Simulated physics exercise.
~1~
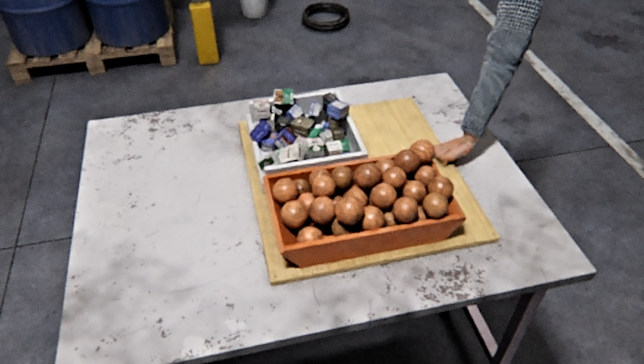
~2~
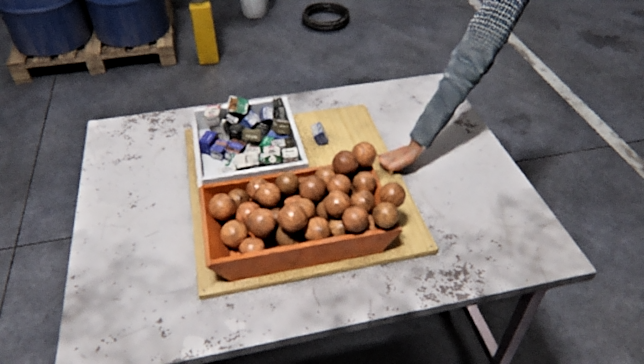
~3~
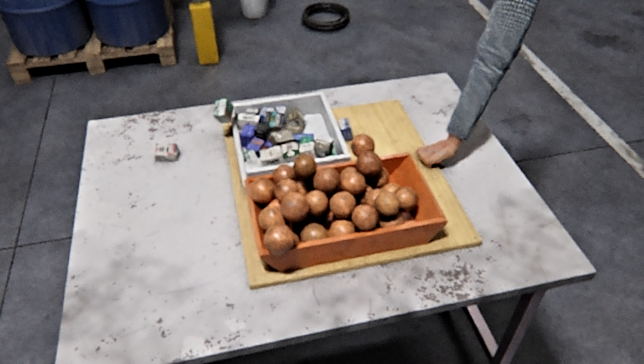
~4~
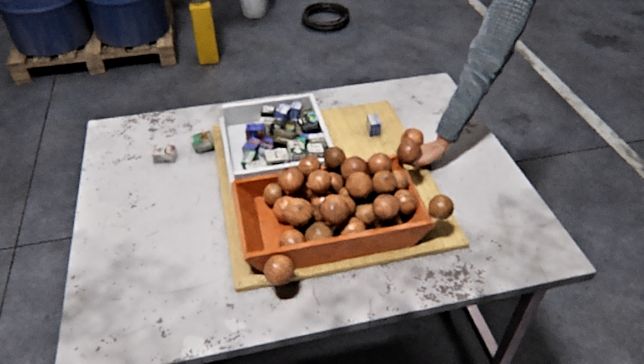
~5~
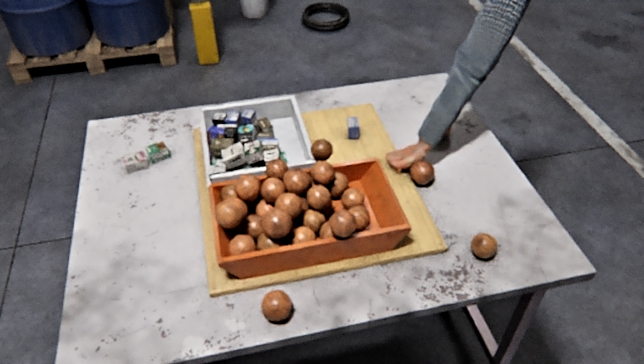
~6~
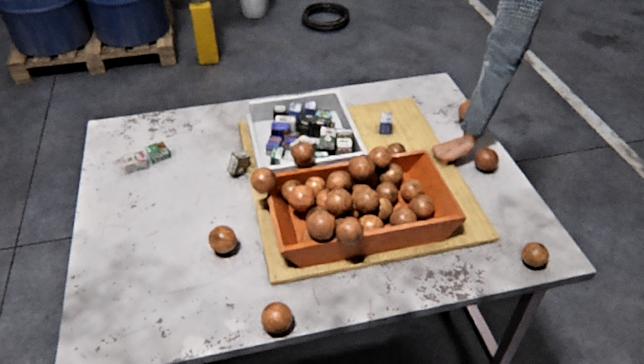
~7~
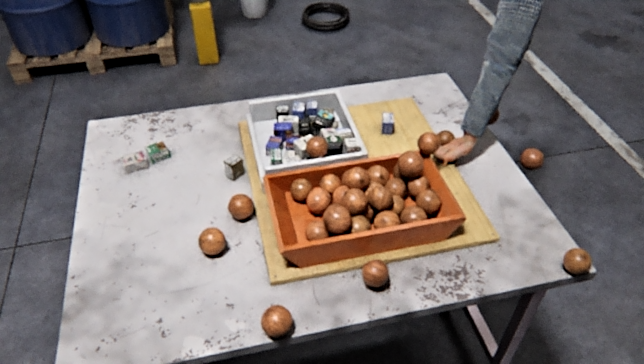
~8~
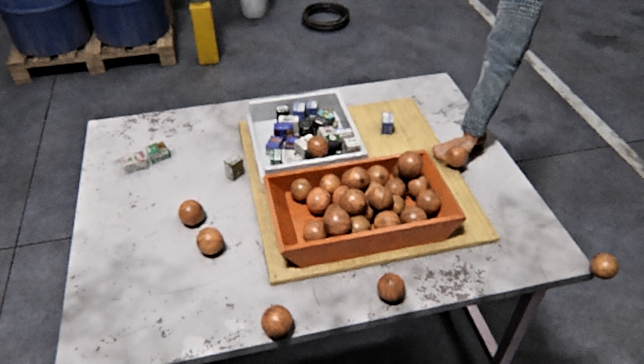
On a worn white table in a concrete-floored workspace, a hand slides a board left and right beneath an orange tote of brown balls and a white tote of small cartons, spilling balls and a few cartons, until the board rests with most pieces still in the totes.
